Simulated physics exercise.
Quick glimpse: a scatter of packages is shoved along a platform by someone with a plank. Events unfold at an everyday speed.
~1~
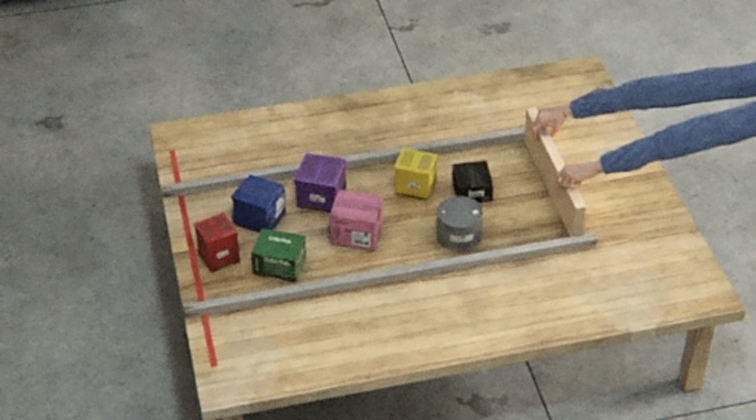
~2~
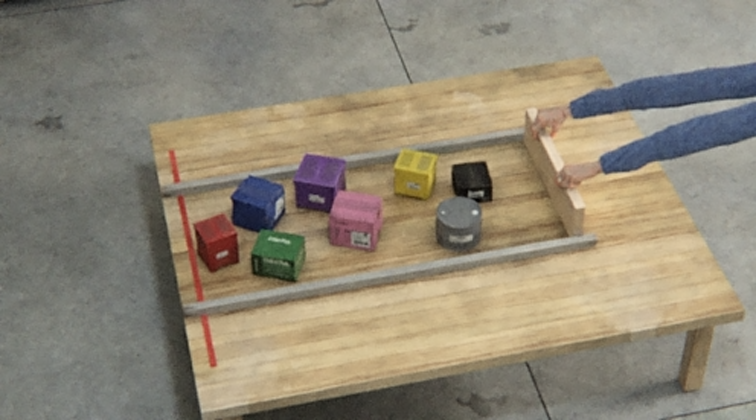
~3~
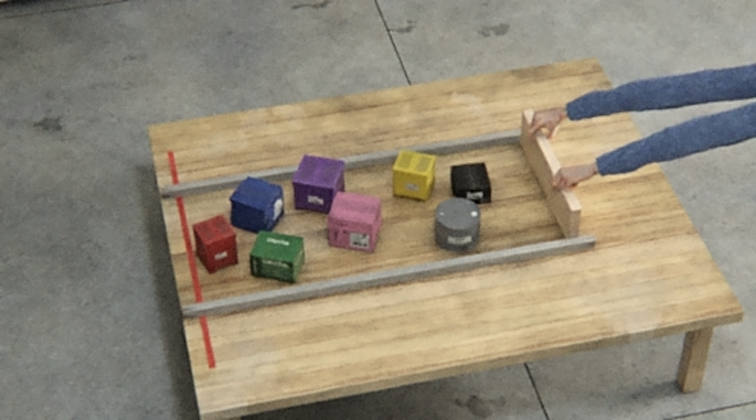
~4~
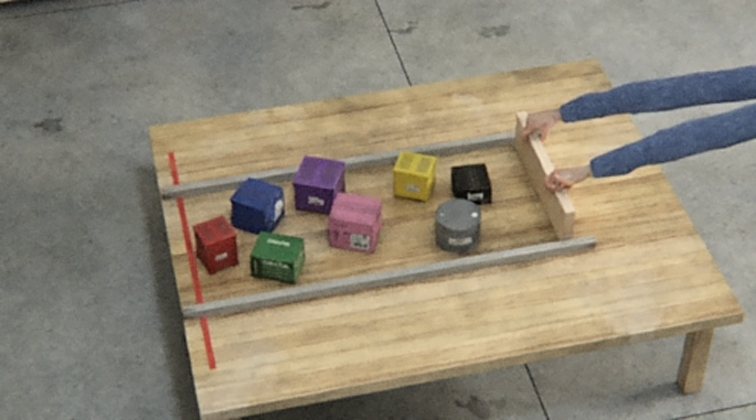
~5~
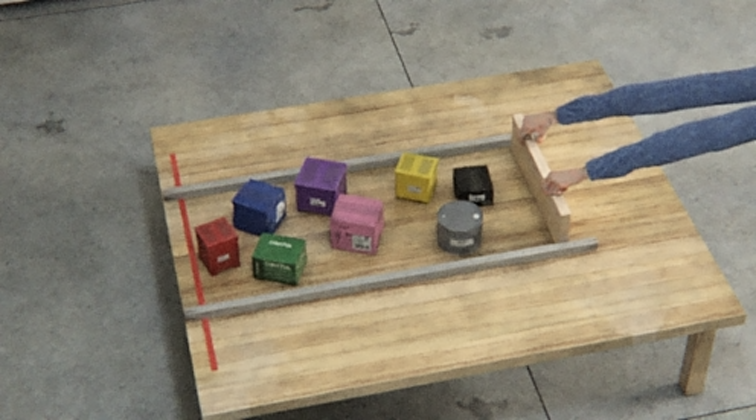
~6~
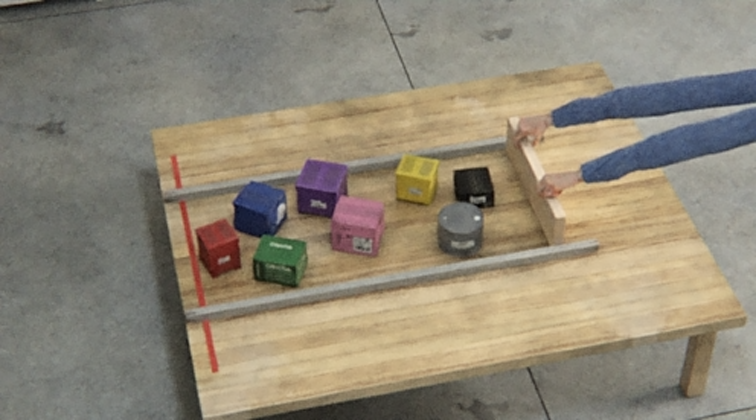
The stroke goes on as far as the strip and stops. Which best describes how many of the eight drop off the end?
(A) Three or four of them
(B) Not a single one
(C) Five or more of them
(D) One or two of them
C.
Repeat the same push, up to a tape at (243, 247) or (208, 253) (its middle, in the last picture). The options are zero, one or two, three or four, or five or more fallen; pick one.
In that order: Three or four; 5 or more.
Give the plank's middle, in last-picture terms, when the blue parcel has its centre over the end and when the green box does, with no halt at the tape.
(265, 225) and (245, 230), roughly.
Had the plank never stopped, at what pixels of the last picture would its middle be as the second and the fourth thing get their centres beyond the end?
(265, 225) and (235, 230).
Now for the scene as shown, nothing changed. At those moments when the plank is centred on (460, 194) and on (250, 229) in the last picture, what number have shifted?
At the one place 3, at the other 8.
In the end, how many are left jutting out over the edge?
Tally: 2.
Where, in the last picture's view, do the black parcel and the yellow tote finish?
They end up close to (172, 239) and (168, 206).
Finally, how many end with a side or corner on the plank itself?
I count 2 of them.
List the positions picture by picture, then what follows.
In the first frame, red tote (217, 243); blue parcel (259, 205); green box (279, 255); plank (554, 172); tape (191, 250).
In the second frame, blue parcel (258, 205); yellow tote (416, 175).
In the third frame, green box (277, 257); grey canister (458, 225).
In the fourth frame, red tote (216, 245); pink parcel (356, 223).
In the fifth frame, blue parcel (259, 209); plank (539, 179).
In the sixth frame, red tote (219, 249); blue parcel (260, 211); green box (280, 261); plank (535, 182); tape (193, 255).
A little later, none off yet; red tote at rest near (219, 249); blue parcel at rest near (260, 211); green box at rest near (280, 261).
Next, none off yet; red tote shifted a little near (215, 253); blue parcel shifted about its own width near (232, 225); green box shifted a little near (271, 265).
Later still, none off yet; red tote tilted a little near (162, 264); blue parcel shifted well along near (165, 232); green box shifted well along near (194, 283).
When it is over, the number that fall off is five or more; down, grey canister, pink parcel, purple tote, green box, blue parcel and red tote.
